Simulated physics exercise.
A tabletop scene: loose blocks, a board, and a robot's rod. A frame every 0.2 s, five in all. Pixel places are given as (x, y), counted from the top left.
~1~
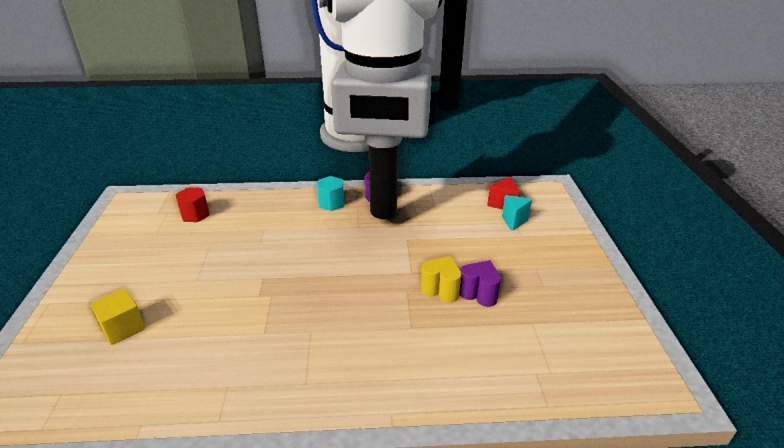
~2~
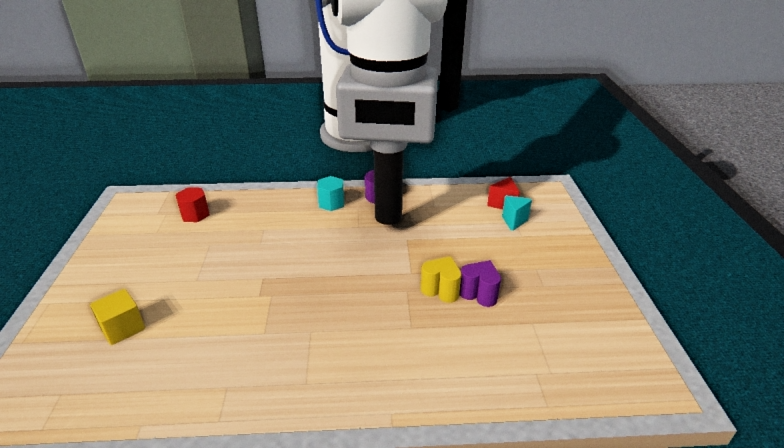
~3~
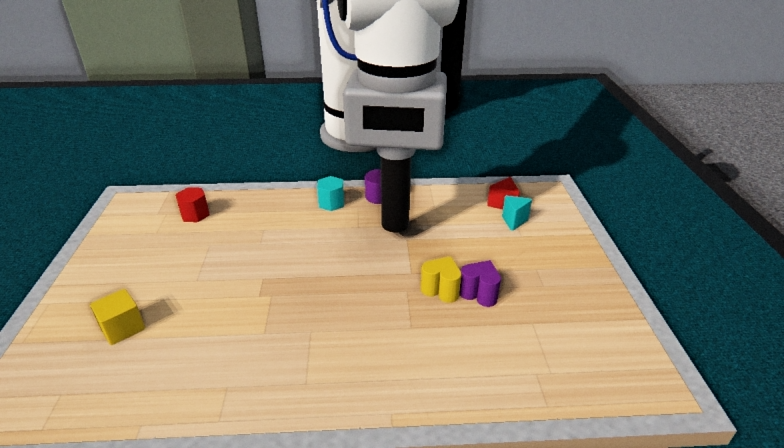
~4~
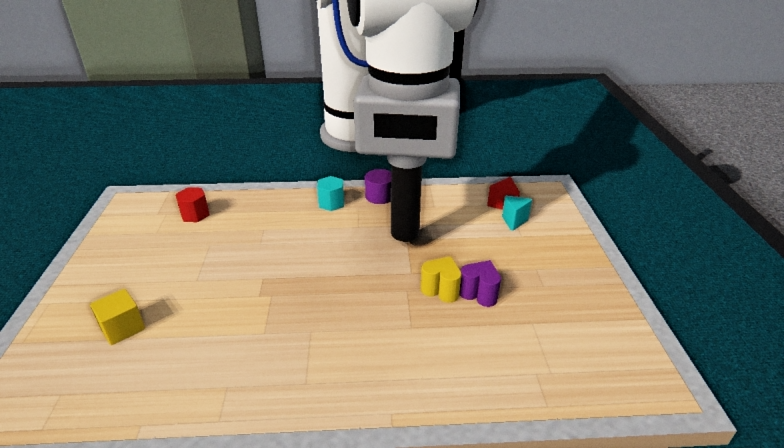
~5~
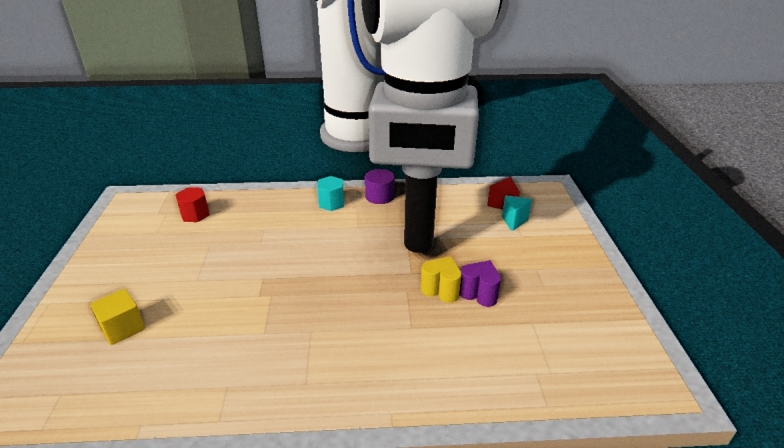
On a wooden tabletop, a robot's black rod moves toward the viewer and slightly right, pushing nothing.
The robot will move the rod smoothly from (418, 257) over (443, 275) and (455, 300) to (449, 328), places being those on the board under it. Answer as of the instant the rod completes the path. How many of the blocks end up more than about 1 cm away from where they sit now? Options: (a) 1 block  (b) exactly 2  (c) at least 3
b: Exactly 2.
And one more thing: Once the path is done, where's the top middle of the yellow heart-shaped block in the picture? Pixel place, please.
I'd expect the centre of its top face to be at (436, 327).
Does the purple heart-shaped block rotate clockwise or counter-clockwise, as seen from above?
Top view: Counterclockwise.
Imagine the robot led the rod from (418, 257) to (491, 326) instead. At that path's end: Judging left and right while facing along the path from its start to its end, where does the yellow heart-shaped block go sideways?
Gets pushed right.
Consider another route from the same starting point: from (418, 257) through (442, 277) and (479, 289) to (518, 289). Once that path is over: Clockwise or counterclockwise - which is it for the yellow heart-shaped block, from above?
It ends up turned clockwise.
On the path given first. One third of the way, rod (444, 263); yellow heart-shaped block (445, 273), turned 20° clockwise.
Two thirds of the way, rod (456, 288); yellow heart-shaped block (445, 298), turned 50° clockwise; purple heart-shaped block (492, 280), turned 45° anticlockwise.
At the end, rod (450, 315); yellow heart-shaped block (436, 327), turned 55° clockwise; purple heart-shaped block (492, 281), turned 50° anticlockwise.
